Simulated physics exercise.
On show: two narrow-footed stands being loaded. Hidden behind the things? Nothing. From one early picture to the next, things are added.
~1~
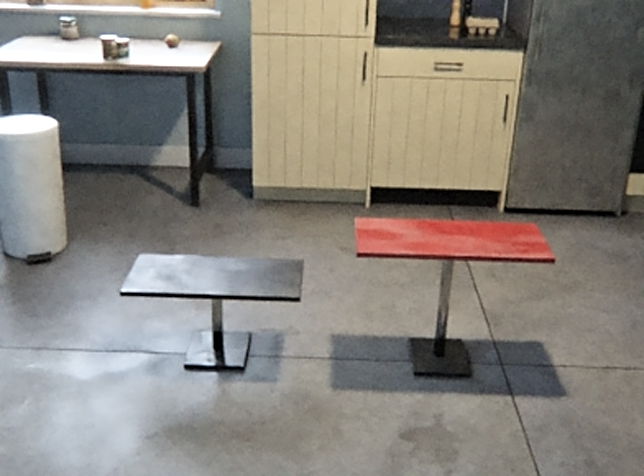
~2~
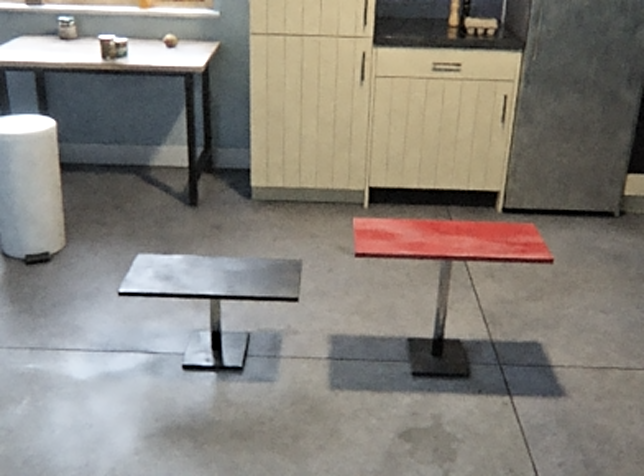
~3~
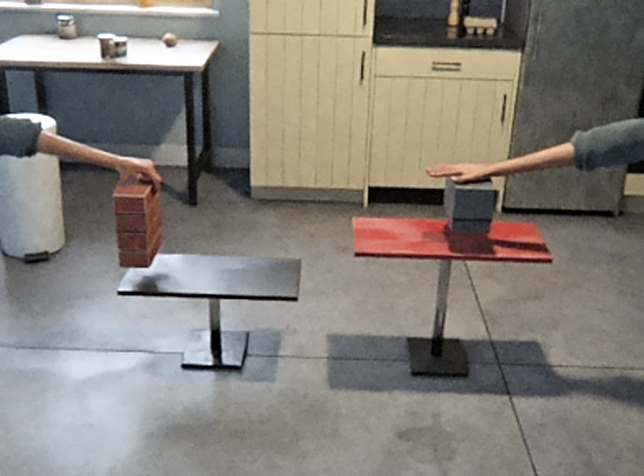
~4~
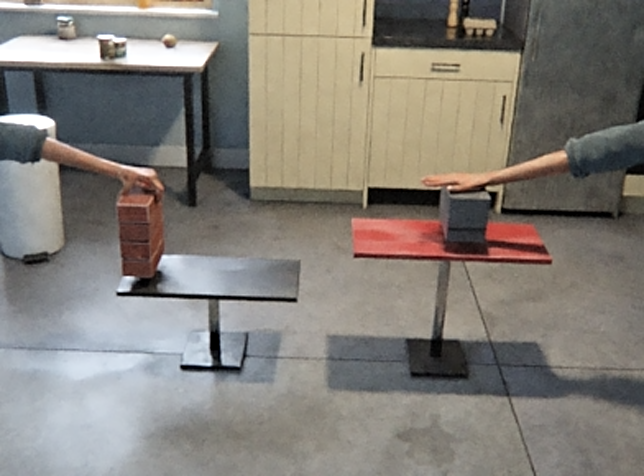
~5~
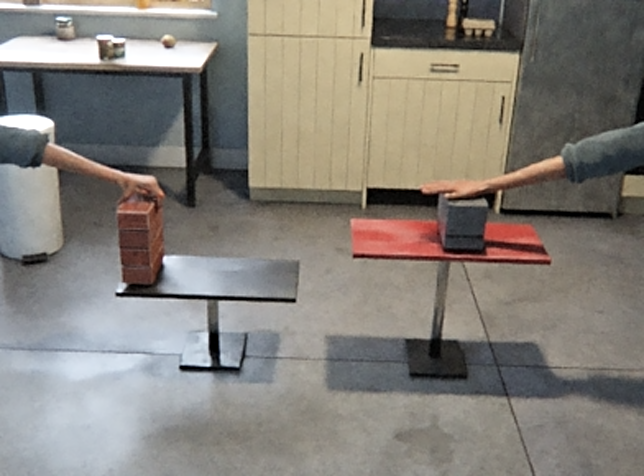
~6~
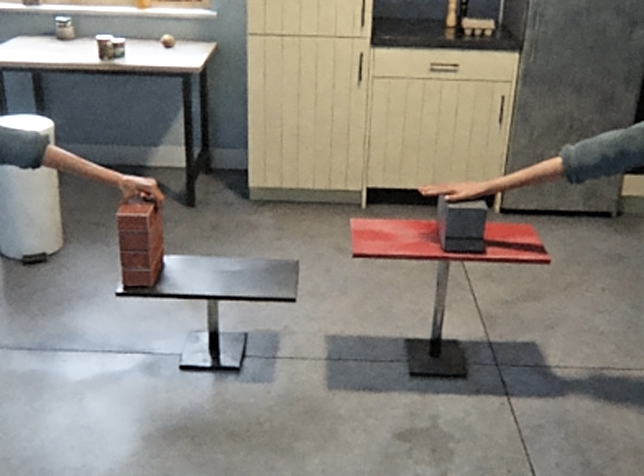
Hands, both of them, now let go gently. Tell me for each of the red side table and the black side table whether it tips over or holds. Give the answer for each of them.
Outcome: The red side table holds, the black side table tips over.
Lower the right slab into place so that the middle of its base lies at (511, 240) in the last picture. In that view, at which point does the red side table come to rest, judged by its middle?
At rest at (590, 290).
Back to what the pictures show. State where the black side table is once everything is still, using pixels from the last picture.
Once it all settles, the centre sits at about (110, 286).
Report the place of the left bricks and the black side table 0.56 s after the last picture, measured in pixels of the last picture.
(73, 287) and (151, 277).
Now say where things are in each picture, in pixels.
In the first frame, red side table (450, 240); black side table (216, 277).
In the second frame, black side table (214, 277).
In the third frame, still on the way; red side table (448, 240); left bricks (139, 220).
In the fourth frame, still on the way; black side table (213, 277); right slab (464, 208).
In the fifth frame, still on the way; red side table (446, 241); left bricks (142, 236).
In the sixth frame, in place, still held; red side table (446, 241); black side table (212, 278); right slab (461, 217).
Then, 0.42 s later than the last frame, red side table at rest near (446, 241); black side table tilted by 18° near (184, 272).
Then, 0.56 s later than the last frame, red side table at rest near (446, 241); black side table tilted by 41° near (151, 277).
Then, 0.68 s later than the last frame, red side table at rest near (446, 241); black side table tilted by 57° near (123, 282).
When it is over, the red side table stays flat on its feet, near (446, 241); the black side table tips up, near (110, 286).
